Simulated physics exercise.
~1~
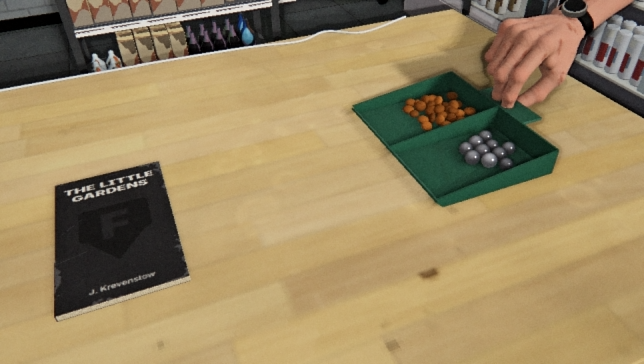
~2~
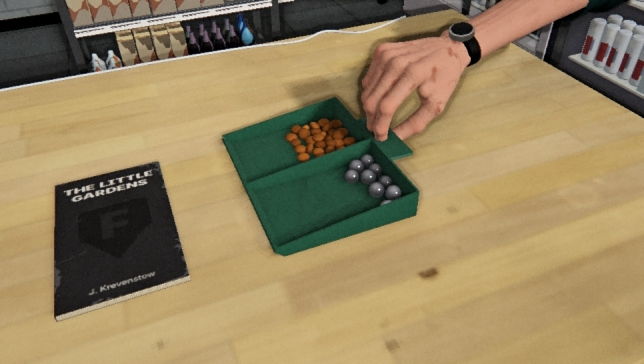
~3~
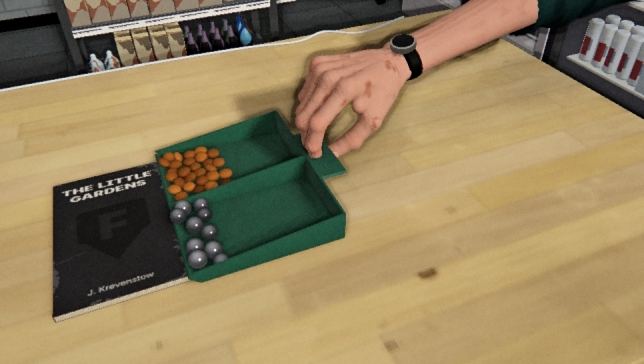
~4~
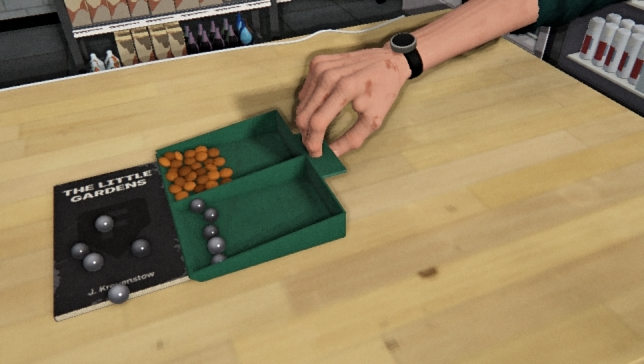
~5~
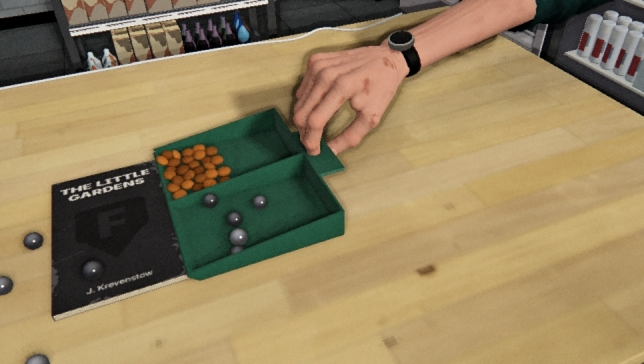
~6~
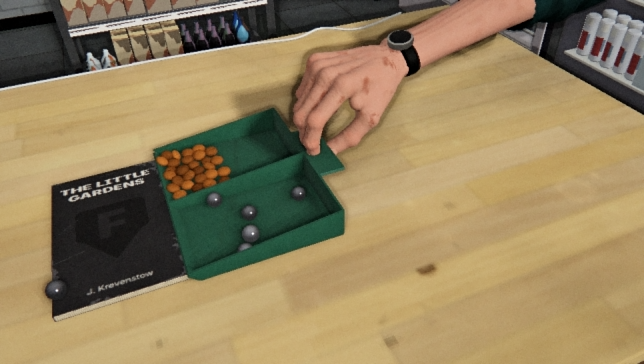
The clip shows a hand pushing a divided green tray of orange pieces and silver balls left across a wooden table until it stops at a thin black book. Several silver balls spill over the book, while the rest stay inside with the orange pieces, gathered at the front rim.
